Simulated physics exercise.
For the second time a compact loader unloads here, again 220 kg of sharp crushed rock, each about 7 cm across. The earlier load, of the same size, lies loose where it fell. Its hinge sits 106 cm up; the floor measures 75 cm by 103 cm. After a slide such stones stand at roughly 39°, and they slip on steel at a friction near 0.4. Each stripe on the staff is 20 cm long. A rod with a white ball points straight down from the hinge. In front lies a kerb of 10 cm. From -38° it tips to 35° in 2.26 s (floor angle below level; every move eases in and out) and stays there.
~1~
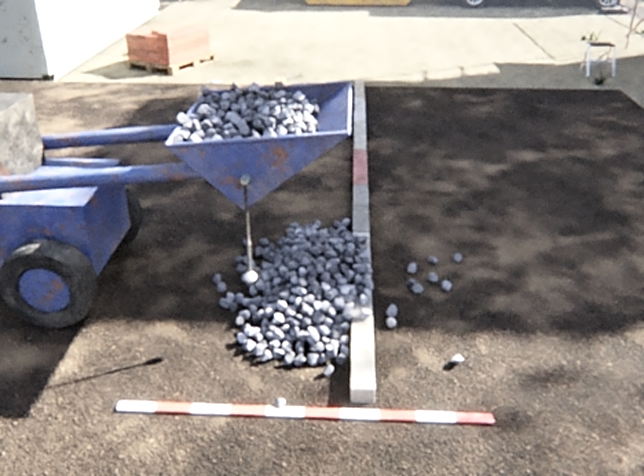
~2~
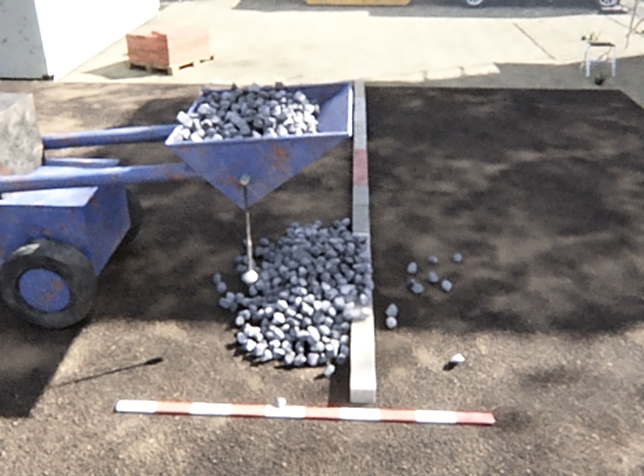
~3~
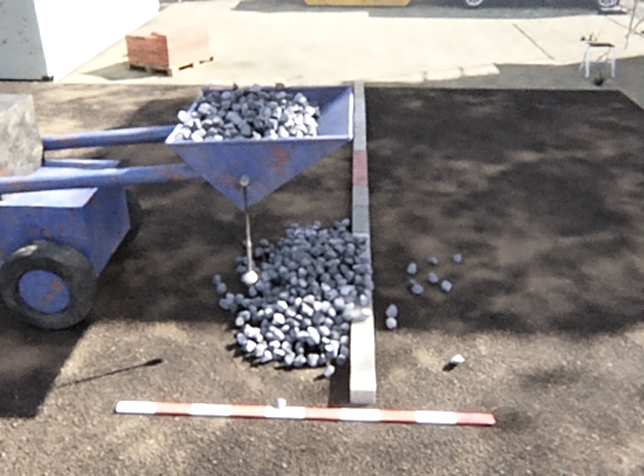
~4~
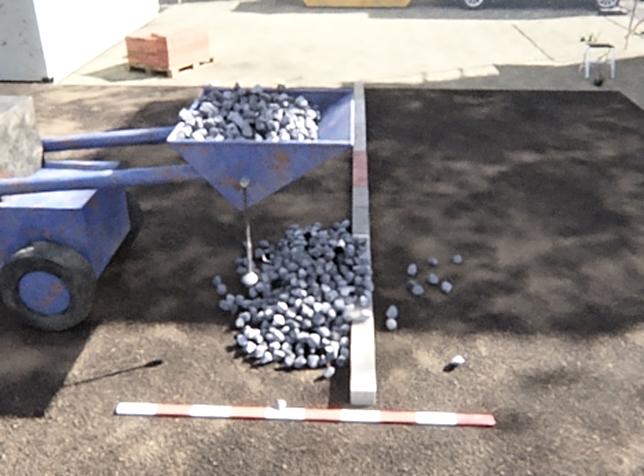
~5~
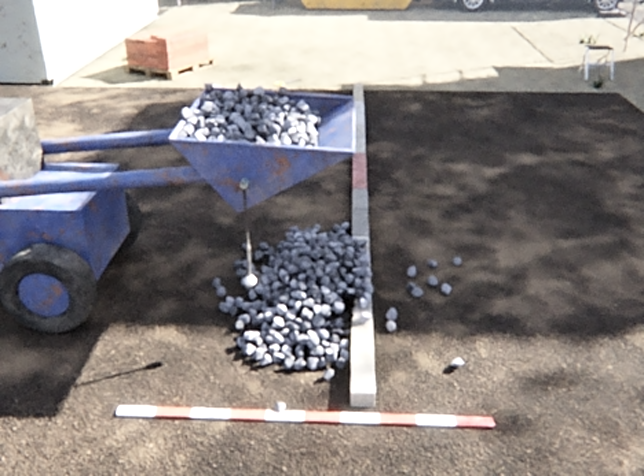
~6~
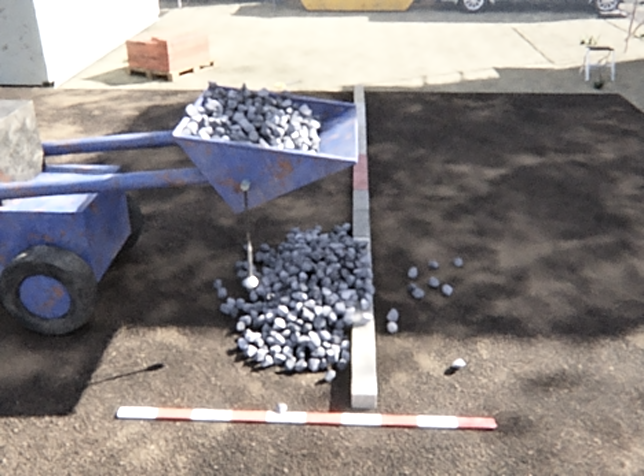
To begin with, a blue bucket heaped with grey stones hangs almost still above a loose pile beside a low kerb, a few stones lying beyond it. Then the bucket gradually tilts, its right-hand lip lowering slightly, while the stones inside stay heaped and the pile below remains unchanged.
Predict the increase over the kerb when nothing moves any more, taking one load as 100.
Roughly 78 per cent of a load more.
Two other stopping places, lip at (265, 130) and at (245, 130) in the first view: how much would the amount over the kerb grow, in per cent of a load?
Near 5 per cent from the first place, 0 from the second.
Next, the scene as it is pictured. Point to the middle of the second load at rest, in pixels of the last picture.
Near (394, 282).
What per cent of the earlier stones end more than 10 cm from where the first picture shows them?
About 0 per cent.
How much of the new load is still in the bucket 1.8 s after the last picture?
Roughly 40 per cent is still inside.
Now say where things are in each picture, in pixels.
Lip at (349, 134), floor tilted -38°, highest stones at (255, 92). The earlier load is highest near (313, 260), 24 cm above ground level, 98 % on this side of the kerb, 2 % over the kerb, in the first frame.
Lip at (350, 135), floor tilted -37°, highest stones at (255, 92), in the second frame.
The bucket is at -36°, its lip at (351, 139); the top of the load is at (248, 94), in the third frame.
Lip at (352, 144), floor tilted -33°, highest stones at (240, 94), in the fourth frame.
The bucket is at -30°, its lip at (354, 153); the top of the load is at (234, 95), in the fifth frame.
The bucket is at -25°, its lip at (357, 162); the top of the load is at (233, 93), in the sixth frame.
Then, 1.1 s after the last picture the floor is at 23°; in per cent of one load, 99 in the bucket, 99 on this side of the kerb, 2 over the kerb; the foremost stones are at (434, 288).
Then, 1.8 s after the last picture the floor is at 35°; in per cent of one load, 39 in the bucket, 136 on this side of the kerb, 26 over the kerb; the foremost stones are at (438, 281).
Then, 2.1 s after the last picture the floor is at 35°; in per cent of one load, 6 in the bucket, 134 on this side of the kerb, 60 over the kerb; the foremost stones are at (471, 286).
Then, 4.6 s after the last picture the floor is at 35°; in per cent of one load, 0 in the bucket, 120 on this side of the kerb, 80 over the kerb; the foremost stones are at (499, 277). Net gain over the kerb, 78.
